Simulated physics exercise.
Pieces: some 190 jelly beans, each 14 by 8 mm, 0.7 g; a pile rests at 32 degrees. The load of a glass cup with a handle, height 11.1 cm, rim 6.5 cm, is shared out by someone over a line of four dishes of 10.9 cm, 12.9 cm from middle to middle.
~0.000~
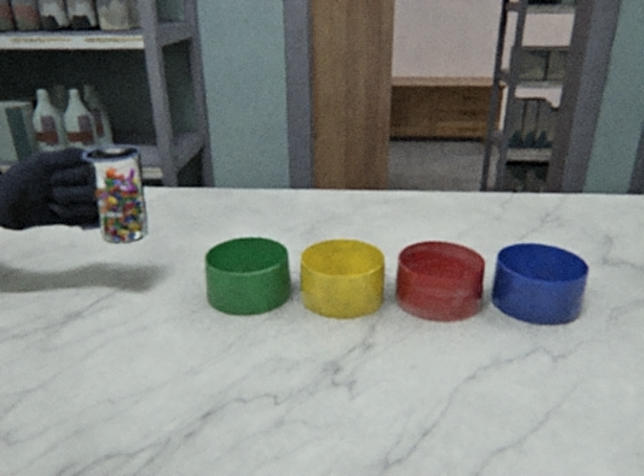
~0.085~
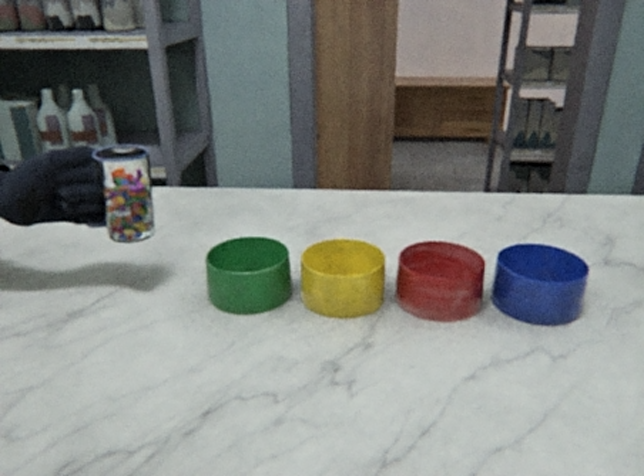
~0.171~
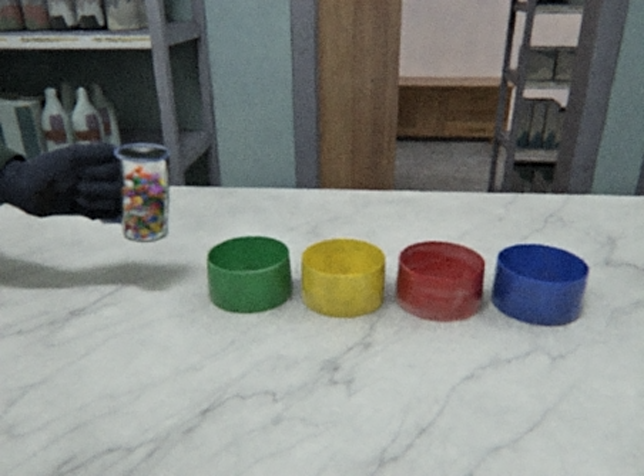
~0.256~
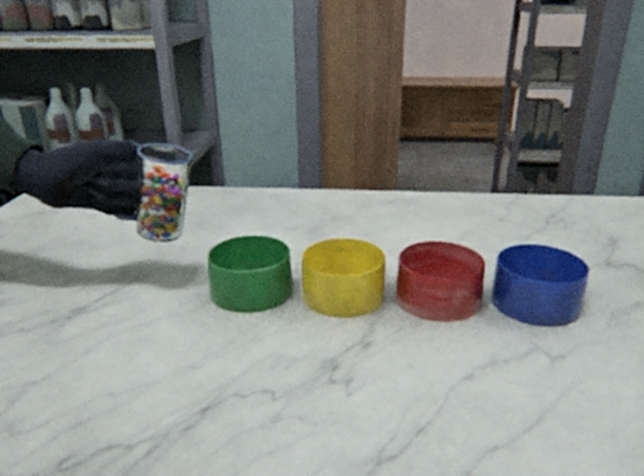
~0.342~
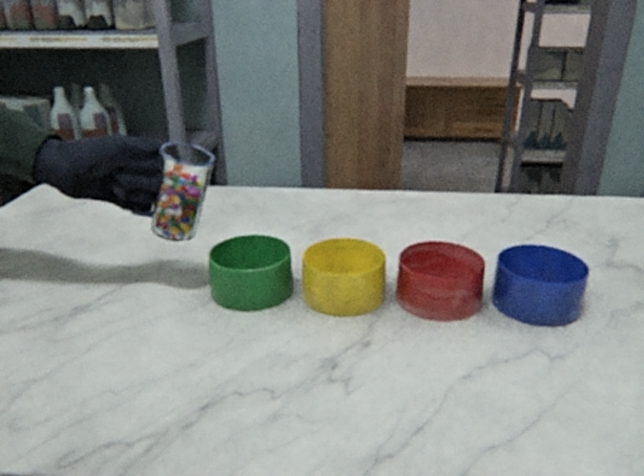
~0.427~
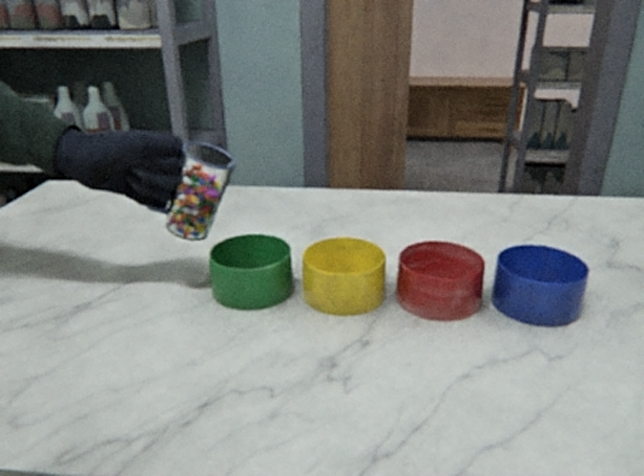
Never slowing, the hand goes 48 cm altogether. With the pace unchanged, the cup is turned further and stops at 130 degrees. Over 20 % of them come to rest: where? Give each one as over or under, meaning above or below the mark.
Red: Under, blue: Over, green: Under, yellow: Under, counter: Under.
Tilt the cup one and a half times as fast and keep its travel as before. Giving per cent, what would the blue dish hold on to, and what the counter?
In that case blue 0; counter 10.
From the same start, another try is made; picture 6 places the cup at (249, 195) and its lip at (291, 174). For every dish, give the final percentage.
Per cent kept: Red 0; blue 100; green 0; yellow 0.
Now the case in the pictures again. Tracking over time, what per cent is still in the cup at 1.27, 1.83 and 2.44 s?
Around 100 per cent at the first moment, 95 at the second and 0 at the third.
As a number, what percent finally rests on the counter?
About 0 per cent.
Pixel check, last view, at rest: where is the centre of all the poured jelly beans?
Close to pixel (541, 291).
After 1.27 s, tilt 72 degrees; cup holds 100 %.
Then, at 1.83 s, tilt 106 degrees; cup holds 95 %, blue 5 %.
Then, at 2.44 s, tilt 130 degrees; cup holds 0 %, blue 100 %.
In the end, at 2.7 s, red 0 %, blue 100 %, green 0 %, yellow 0 %, counter 0 %.
